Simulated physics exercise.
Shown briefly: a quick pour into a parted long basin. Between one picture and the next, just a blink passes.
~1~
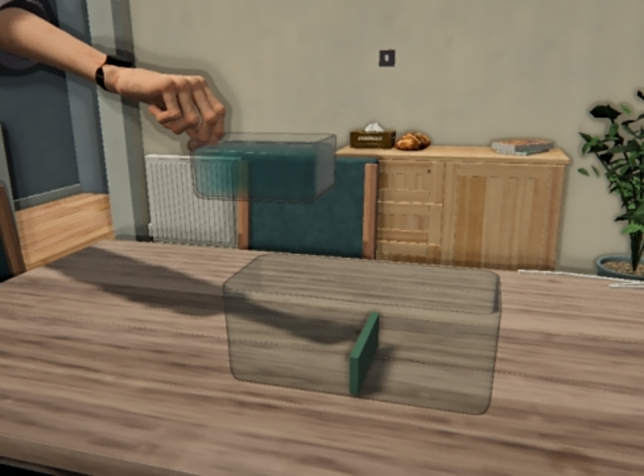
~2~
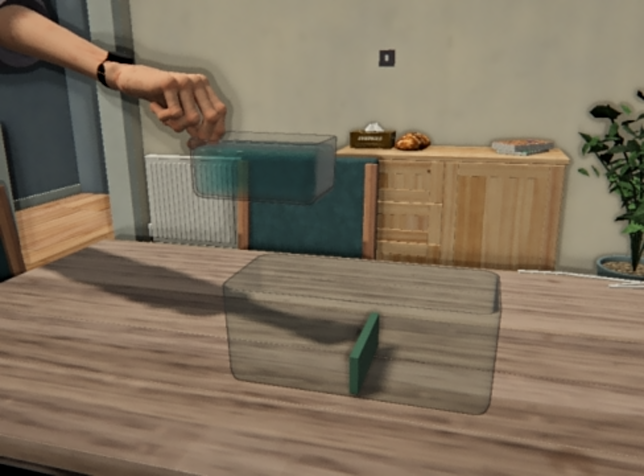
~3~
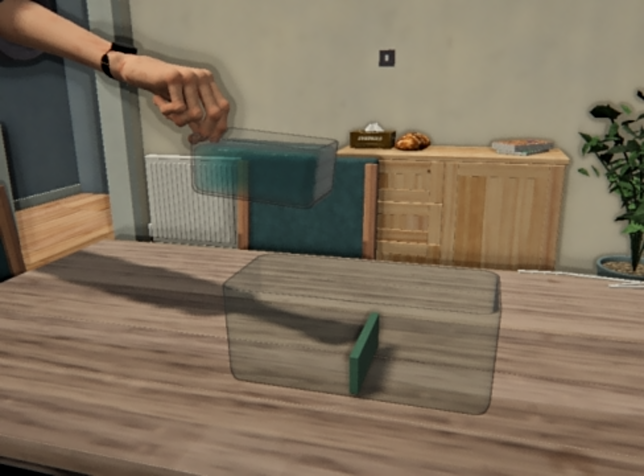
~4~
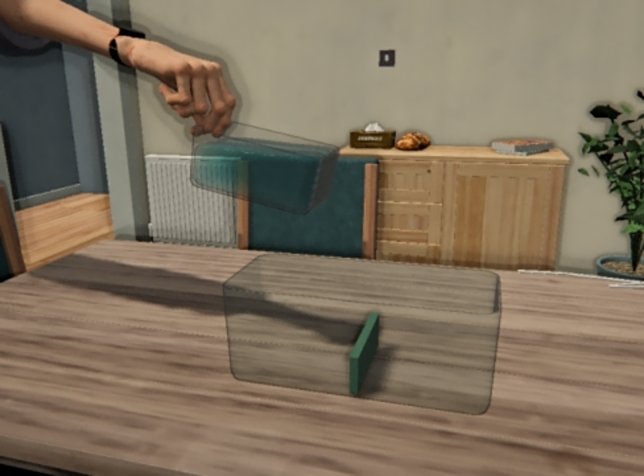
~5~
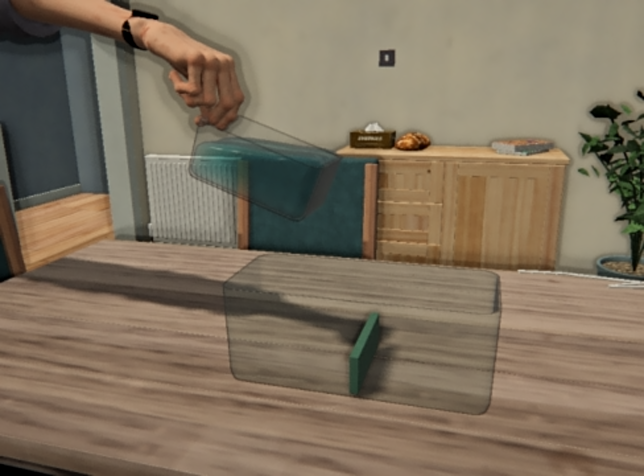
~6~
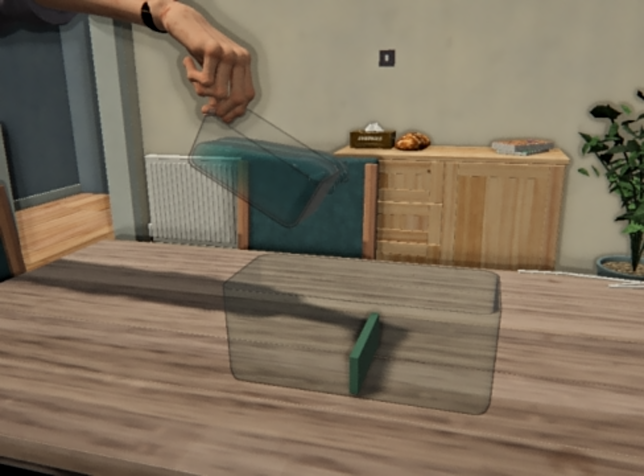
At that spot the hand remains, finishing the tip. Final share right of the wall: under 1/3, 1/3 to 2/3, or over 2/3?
1/3 to 2/3.
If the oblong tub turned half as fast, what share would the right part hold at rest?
I'd say roughly 65 in every hundred ends up there.
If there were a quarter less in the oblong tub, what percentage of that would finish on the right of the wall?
Close to 50 per cent.
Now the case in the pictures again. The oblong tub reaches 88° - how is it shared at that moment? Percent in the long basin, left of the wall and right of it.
I'd put the left part near 0 per cent and the right part near 35.
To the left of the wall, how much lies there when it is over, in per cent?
I'd put it near 35 per cent.
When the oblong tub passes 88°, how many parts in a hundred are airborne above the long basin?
I'd say some 45 per cent.
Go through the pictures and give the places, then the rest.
The first frame shows tilt 0°; pouring edge (326, 140); surface from (211, 145) to (327, 148); the long basin's rim runs from (242, 270) to (499, 293); the wall's top is at (366, 334).
The second frame shows tilt 1°; pouring edge (327, 142); surface from (211, 144) to (327, 148).
The third frame shows tilt 5°; pouring edge (329, 147); surface from (212, 143) to (328, 151).
The fourth frame shows tilt 12°; pouring edge (330, 155); surface from (213, 142) to (330, 152).
The fifth frame shows tilt 20°; pouring edge (331, 165); surface from (213, 144) to (332, 158); 2 per cent is over the edge.
The sixth frame shows tilt 30°; pouring edge (331, 177); surface from (214, 140) to (331, 169); 7 per cent is over the edge.
A moment on, the oblong tub is tipped on its side and 19 per cent is still to pour, 2 is left of the wall and 34 right of it.
Next, the oblong tub is tipped right over and 5 per cent is still to pour, 24 is left of the wall and 59 right of it.
Then the oblong tub is tipped right over and 1 per cent is still to pour, 31 is left of the wall and 58 right of it.
Later the oblong tub is tipped right over and 0 per cent is still to pour, 34 is left of the wall and 57 right of it.
In the end 34 per cent lies left of the wall, 57 right of it and 9 outside.
